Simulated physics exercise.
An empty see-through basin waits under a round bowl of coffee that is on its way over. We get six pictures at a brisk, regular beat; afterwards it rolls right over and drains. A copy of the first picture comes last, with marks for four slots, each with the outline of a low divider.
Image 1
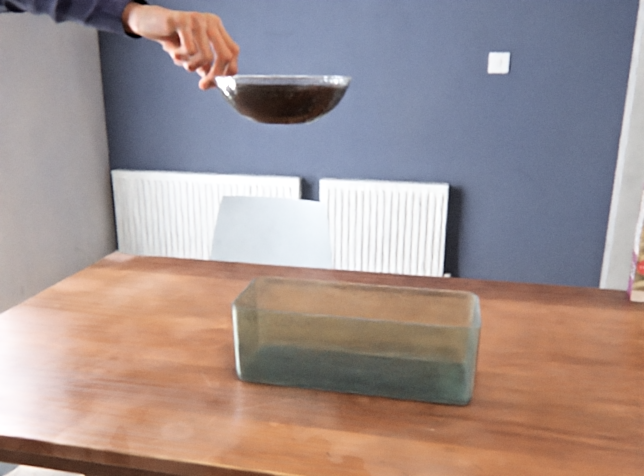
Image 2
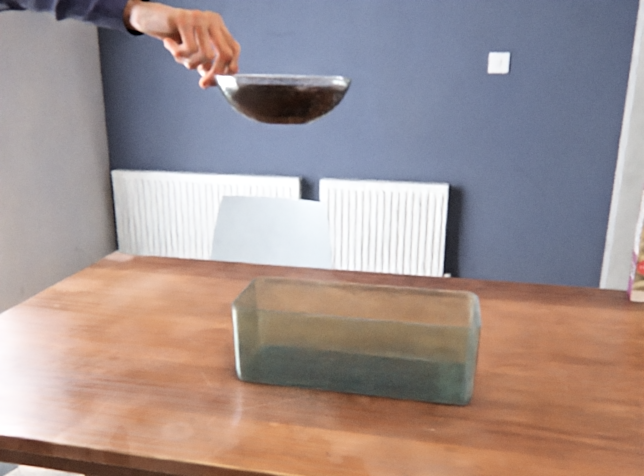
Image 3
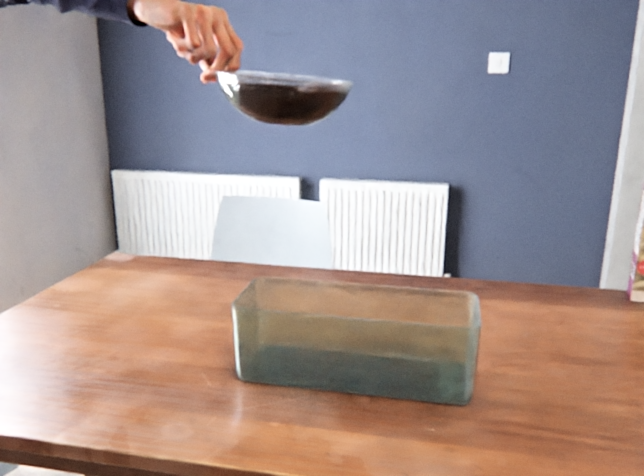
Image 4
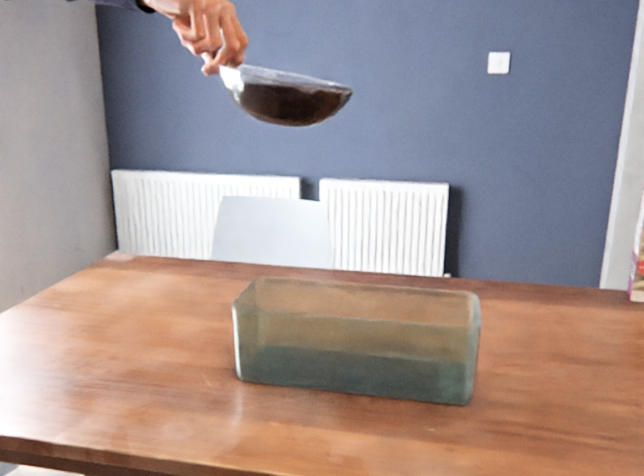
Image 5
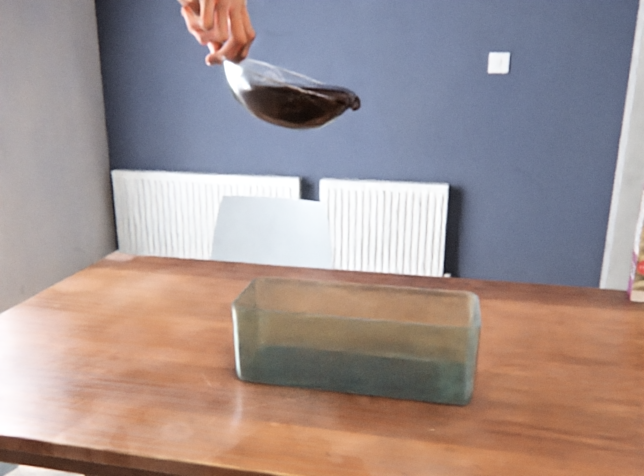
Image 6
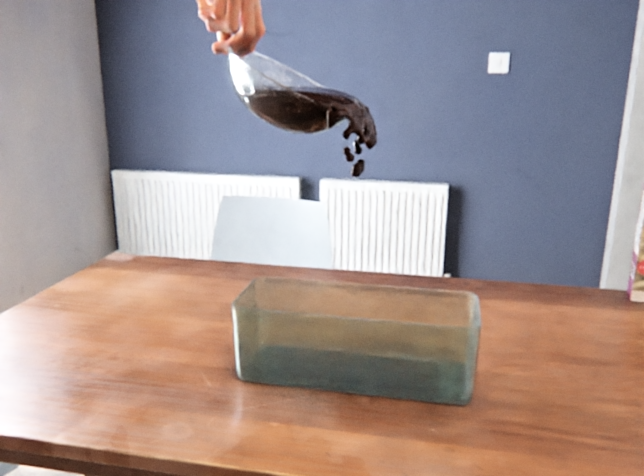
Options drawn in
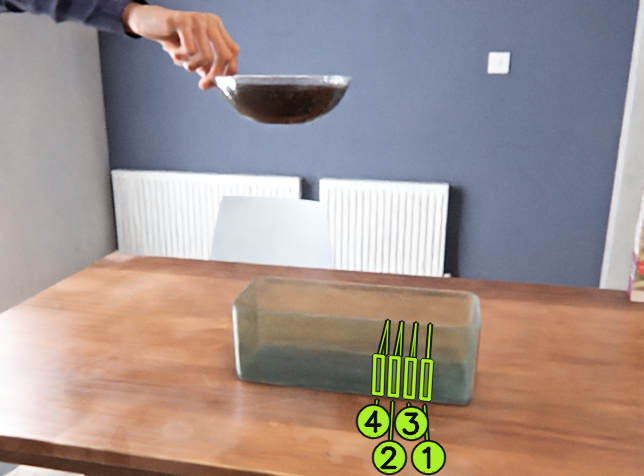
The clip opens on a hand holding a round clear bowl of dark liquid above an empty see-through rectangular basin on a wooden table. The hand rises slightly and tilts the bowl gradually to the right, until the liquid slips over the lip and drops in dark blobs through the air.
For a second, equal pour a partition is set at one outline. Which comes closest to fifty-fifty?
The best position is 3.
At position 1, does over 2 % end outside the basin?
Yes.
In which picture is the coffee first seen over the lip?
Picture 5.
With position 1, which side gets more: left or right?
The left side.
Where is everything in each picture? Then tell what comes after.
In the first frame, upright, lip at (348, 77); basin from (237, 376) to (472, 402); nothing has left yet.
In the second frame, upright, lip at (349, 78); nothing has left yet.
In the third frame, tipped about 5°, lip at (350, 83); nothing has left yet.
In the fourth frame, tipped about 11°, lip at (351, 90); nothing has left yet.
In the fifth frame, tipped about 18°, lip at (351, 100); coffee is over the lip, down to (355, 108).
In the sixth frame, tipped about 28°, lip at (350, 111); coffee is over the lip, down to (358, 173).
In lime, 1 at (424, 405); 2 at (392, 401); 3 at (408, 403); 4 at (377, 400).
If 1 is chosen, about 72 % ends left of the wall and 18 % right of it; 10 % is lost outside.
If 2 is chosen, about 31 % ends left of the wall and 60 % right of it; 10 % is lost outside.
If 3 is chosen, about 48 % ends left of the wall and 42 % right of it; 10 % is lost outside.
If 4 is chosen, about 18 % ends left of the wall and 72 % right of it; 10 % is lost outside.
